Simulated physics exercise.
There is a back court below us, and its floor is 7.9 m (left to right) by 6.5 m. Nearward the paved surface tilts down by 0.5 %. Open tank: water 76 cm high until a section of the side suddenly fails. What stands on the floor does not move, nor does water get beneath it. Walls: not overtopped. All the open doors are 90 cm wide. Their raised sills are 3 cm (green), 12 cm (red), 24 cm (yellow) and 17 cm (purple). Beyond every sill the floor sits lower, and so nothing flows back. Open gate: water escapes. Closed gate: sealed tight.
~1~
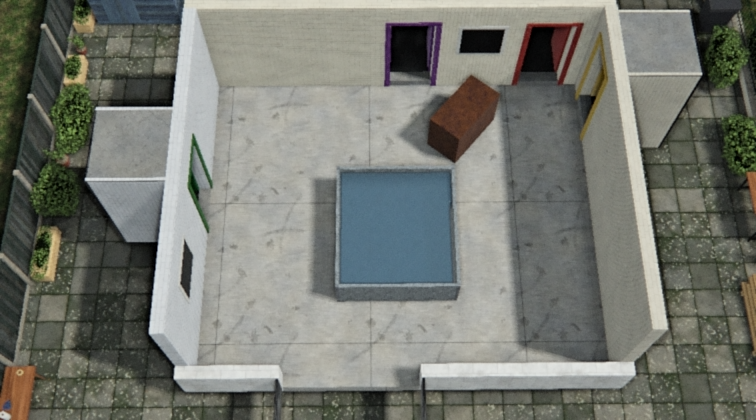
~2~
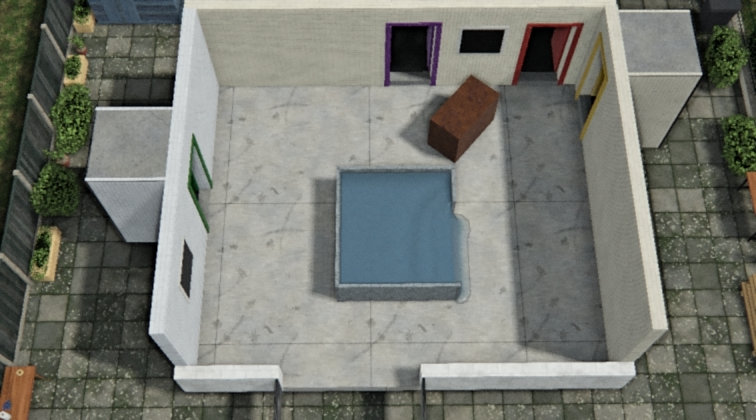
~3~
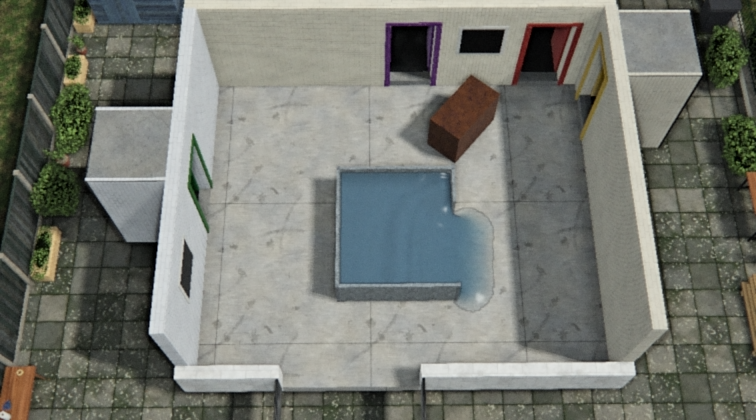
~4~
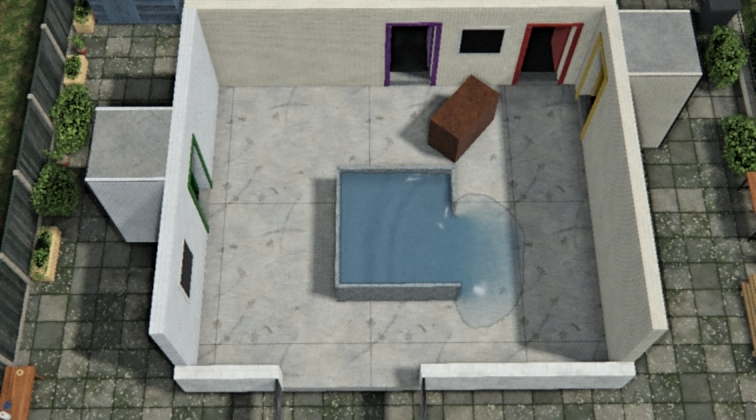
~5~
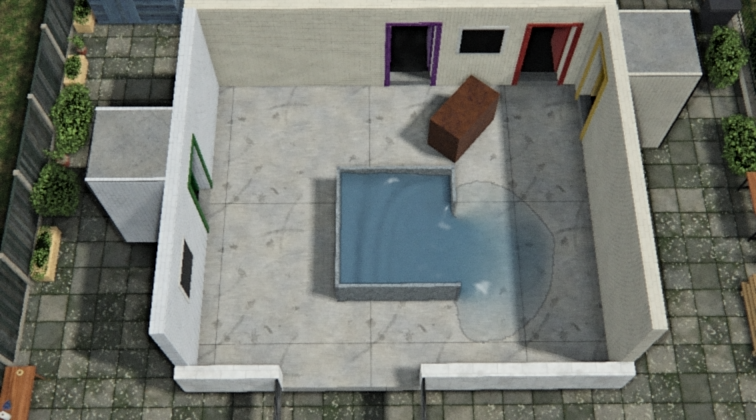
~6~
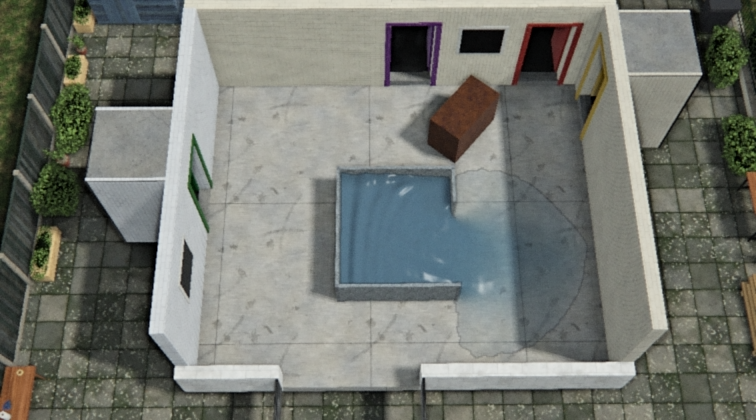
We see a walled courtyard from above, with a square tank of still blue water beside a reddish-brown block; the tank's right side opens, and water pours out, spreading rightward and nearward across the pale floor in a widening, rounded sheet.
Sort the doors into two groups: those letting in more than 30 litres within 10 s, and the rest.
The green door goes with the rest; the red door goes in the first group; the yellow door goes with the rest; the purple door goes with the rest.
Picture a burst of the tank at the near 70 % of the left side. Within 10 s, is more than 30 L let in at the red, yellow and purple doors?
In that case, red door: Less than that, yellow door: Less than that, purple door: Less than that.
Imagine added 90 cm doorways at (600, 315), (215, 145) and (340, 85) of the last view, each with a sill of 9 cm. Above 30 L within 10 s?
Well, the first is on the high side, the second is on the low side, and the third is on the low side.
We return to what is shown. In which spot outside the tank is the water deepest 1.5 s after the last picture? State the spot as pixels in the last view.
Position: About (600, 344).
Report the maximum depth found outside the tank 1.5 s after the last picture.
About 55 cm.
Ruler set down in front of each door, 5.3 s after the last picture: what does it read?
In centimetres, the green door has 0, the red door 21, the yellow door 17 and the purple door 5.
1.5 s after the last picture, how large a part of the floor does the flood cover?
Close to 25 in a hundred parts are wet.
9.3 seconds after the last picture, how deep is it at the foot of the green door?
Depth: ~ 6.5 cm.
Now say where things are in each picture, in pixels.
The first picture shows still water, 76 cm deep, in the open tank at (397, 226).
In the second picture, water pours out at (453, 253) and has run 0.9 m, to (460, 218); typically 10 cm deep outside, 76 cm at the open tank's back.
In the third picture, the front is at (473, 307), 1.1 m from the gap at (453, 253); 1.4 m2 of floor is under water; 76 cm left at the back of the open tank.
In the fourth picture, the front is at (506, 212), 1.5 m from the gap at (453, 254); 3.1 m2 of floor is under water; 76 cm left at the back of the open tank.
In the fifth picture, water pours out at (453, 254) and has run 2.1 m, to (549, 236); typically 8 cm deep outside, 73 cm at the open tank's back.
In the sixth picture, the front is at (582, 244), 2.7 m from the gap at (453, 254); 7.3 m2 of floor is under water; 64 cm left at the back of the open tank.
Then, 0.7 s after the last picture water covers 25 % of the floor and is deepest (44 cm) near (591, 274); green door not reached, red door not reached, yellow door not reached, purple door not reached.
Then, 1.5 s after the last picture water covers 25 % of the floor and is deepest (55 cm) near (600, 344); green door not reached, red door not reached, yellow door 10 cm at the sill, 0 L in, purple door not reached.
Then, 2.8 s after the last picture water covers 40 % of the floor and is deepest (32 cm) near (603, 372); green door not reached, red door 23 cm at the sill, 37 L in, yellow door 9 cm at the sill, 0 L in, purple door not reached.
Then, 5.3 s after the last picture water covers 80 % of the floor and is deepest (24 cm) near (197, 375); green door not reached, red door 21 cm at the sill, 130 L in, yellow door 17 cm at the sill, 0 L in, purple door 5 cm at the sill, 0 L in.
Then, 9.3 s after the last picture water covers 100 % of the floor and is deepest (14 cm) near (559, 225); green door 6 cm at the sill, 5 L in, red door 11 cm at the sill, 179 L in, yellow door 12 cm at the sill, 0 L in, purple door 3 cm at the sill, 0 L in.
